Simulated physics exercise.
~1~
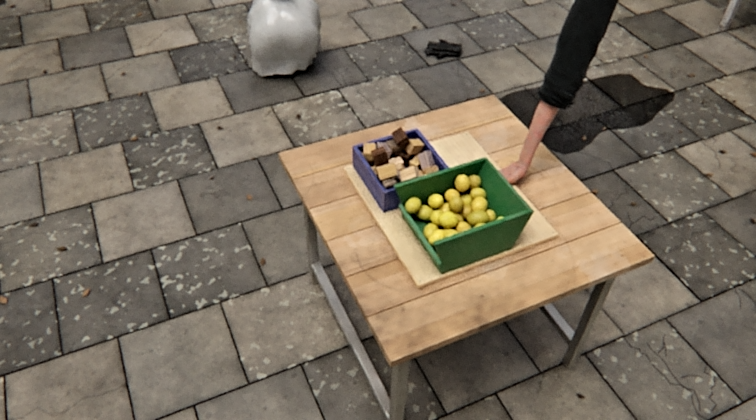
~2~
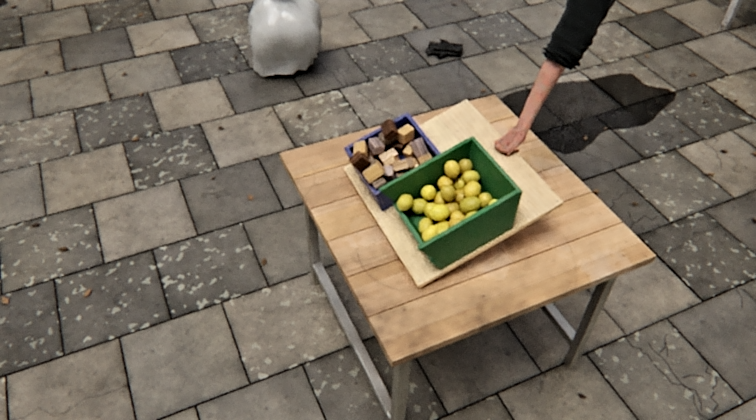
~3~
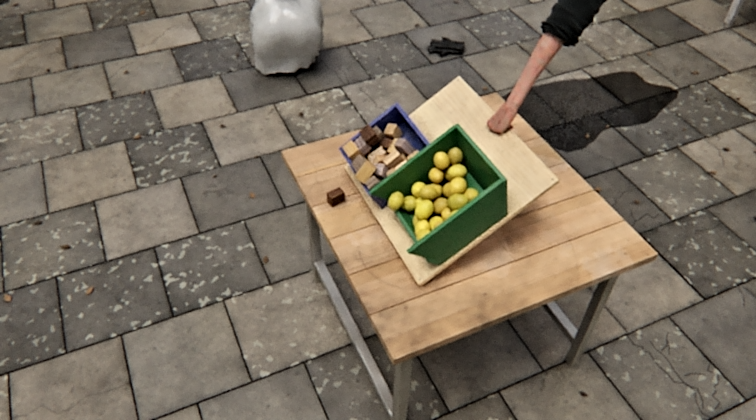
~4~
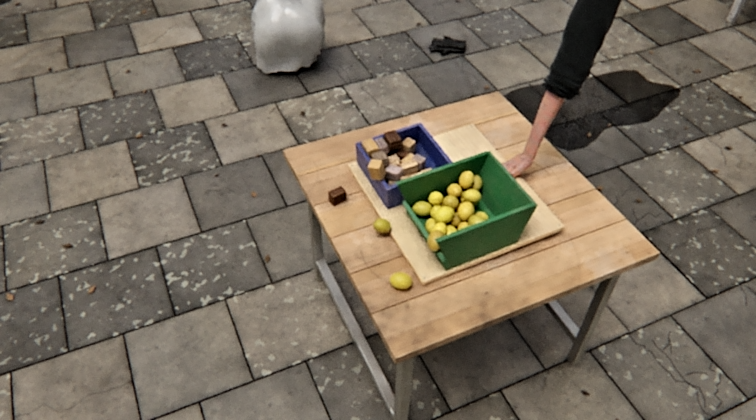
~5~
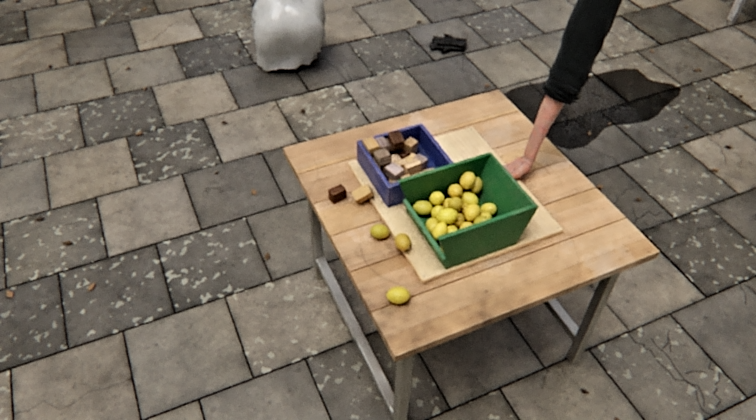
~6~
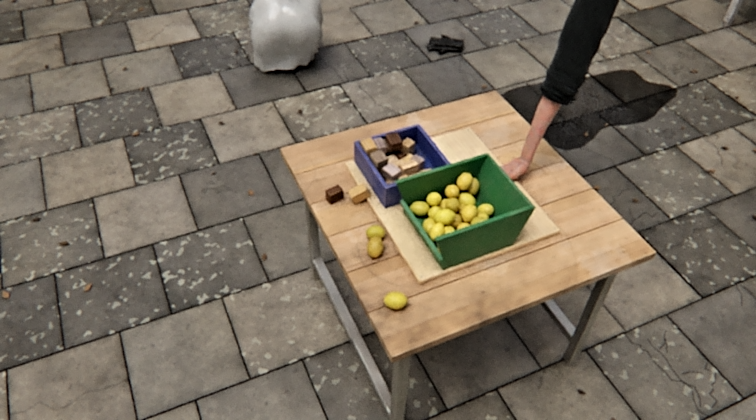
A hand tipped up a board holding a green crate of lemons and a blue crate of wooden blocks, then lowered it flat again, leaving three lemons and two blocks spilled on the table while most stayed in their crates.
